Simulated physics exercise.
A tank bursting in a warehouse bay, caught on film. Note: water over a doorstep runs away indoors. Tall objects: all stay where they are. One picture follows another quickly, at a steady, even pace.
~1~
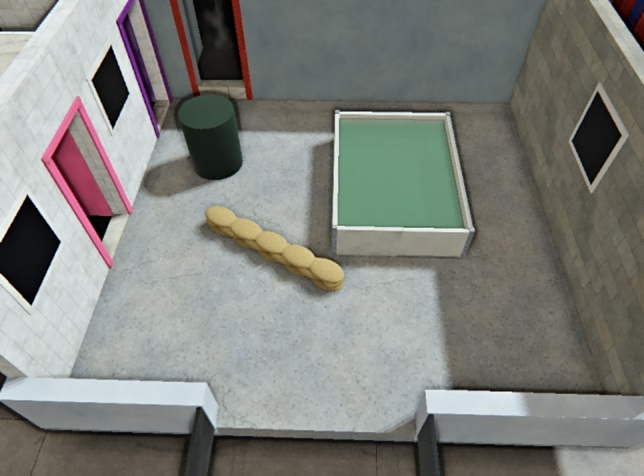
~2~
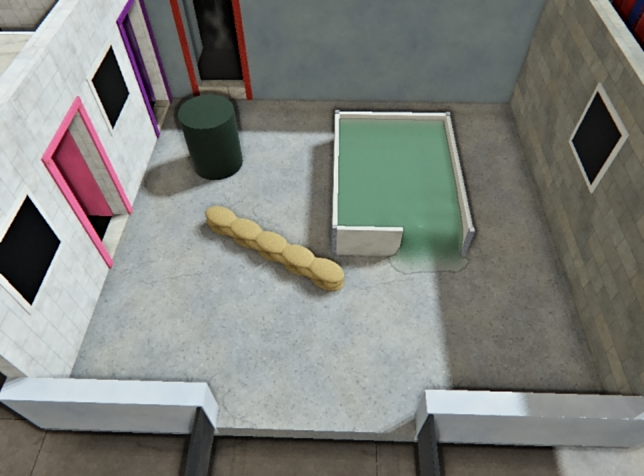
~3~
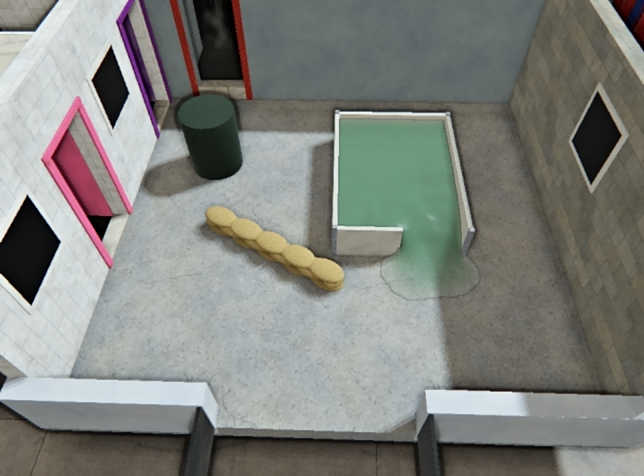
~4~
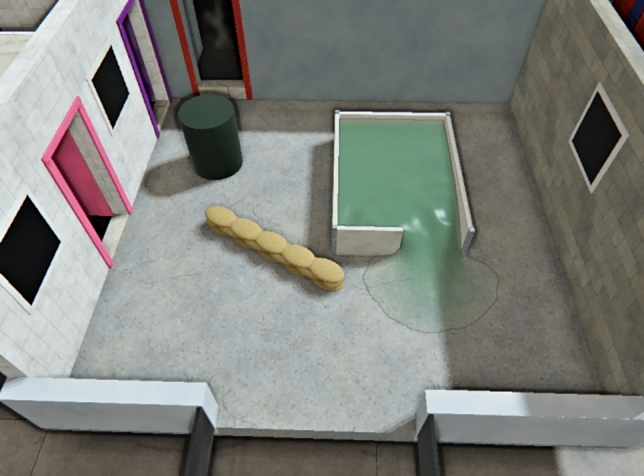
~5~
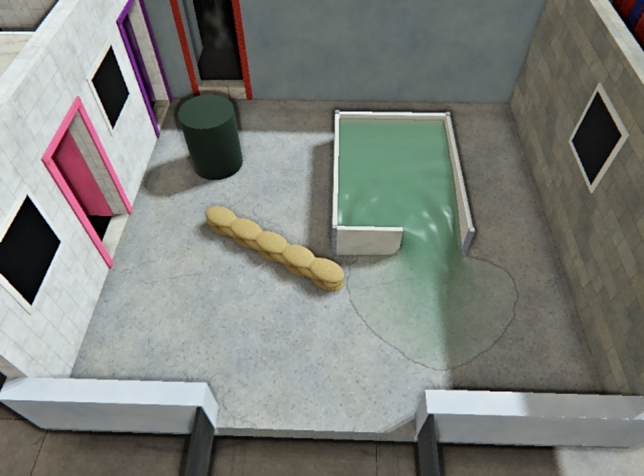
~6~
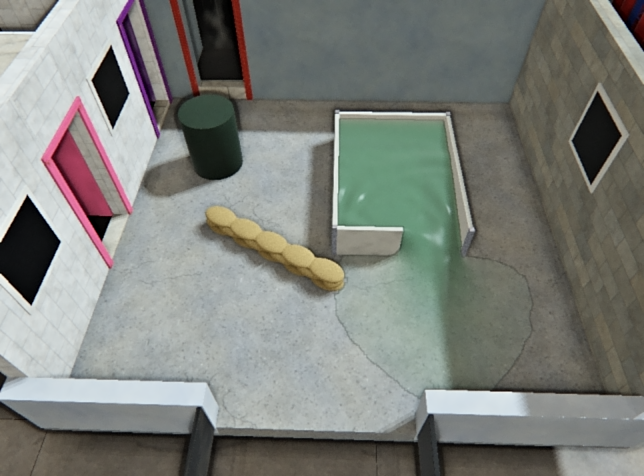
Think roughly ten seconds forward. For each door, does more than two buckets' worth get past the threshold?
The red door is not swamped; the pink door is not swamped; the purple door is not swamped.
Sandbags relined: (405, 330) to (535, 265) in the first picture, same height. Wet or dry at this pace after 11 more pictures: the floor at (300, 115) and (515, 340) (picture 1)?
I'd call it left untouched for the first and waterlogged for the second.
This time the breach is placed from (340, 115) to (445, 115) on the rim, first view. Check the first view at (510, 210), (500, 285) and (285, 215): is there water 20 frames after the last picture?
Respectively: Drenched, drenched and parched.
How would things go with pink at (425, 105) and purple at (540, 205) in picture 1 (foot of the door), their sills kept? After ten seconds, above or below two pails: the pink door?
Taken on its own, the pink door goes beyond the limit.
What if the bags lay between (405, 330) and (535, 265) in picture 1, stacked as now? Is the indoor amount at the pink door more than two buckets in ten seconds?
In the end the pink one surpasses it.
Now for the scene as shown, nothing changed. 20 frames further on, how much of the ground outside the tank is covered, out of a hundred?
My estimate is close to 25 per cent.
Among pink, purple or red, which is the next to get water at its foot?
Answer: The pink door.
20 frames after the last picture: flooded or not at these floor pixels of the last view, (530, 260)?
Lab note - point status: Swamped.
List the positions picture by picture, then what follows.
Still water in the water tank at (397, 169), in the first picture.
Water pours out at (430, 247) and has run to (395, 261), in the second picture.
Water pours out at (430, 248) and has run to (406, 293), in the third picture.
The front is at (422, 325), out from the gap at (430, 248), in the fourth picture.
The front is at (426, 359), out from the gap at (430, 247), in the fifth picture.
The front is at a hidden place, out from the gap at (430, 247), in the sixth picture.
A moment on, water covers 20 % of the floor; the red door not reached, the pink door not reached, the purple door not reached.
Next, water covers 20 % of the floor; the red door not reached, the pink door not reached, the purple door not reached.
Then, water covers 25 % of the floor; the red door not reached, the pink door not reached, the purple door not reached.
Later, water covers 50 % of the floor; the red door not reached, the pink door not reached, the purple door not reached.
In the end, water covers 75 % of the floor; the red door wet at the sill, nothing in, the pink door wet at the sill, nothing in, the purple door not reached.
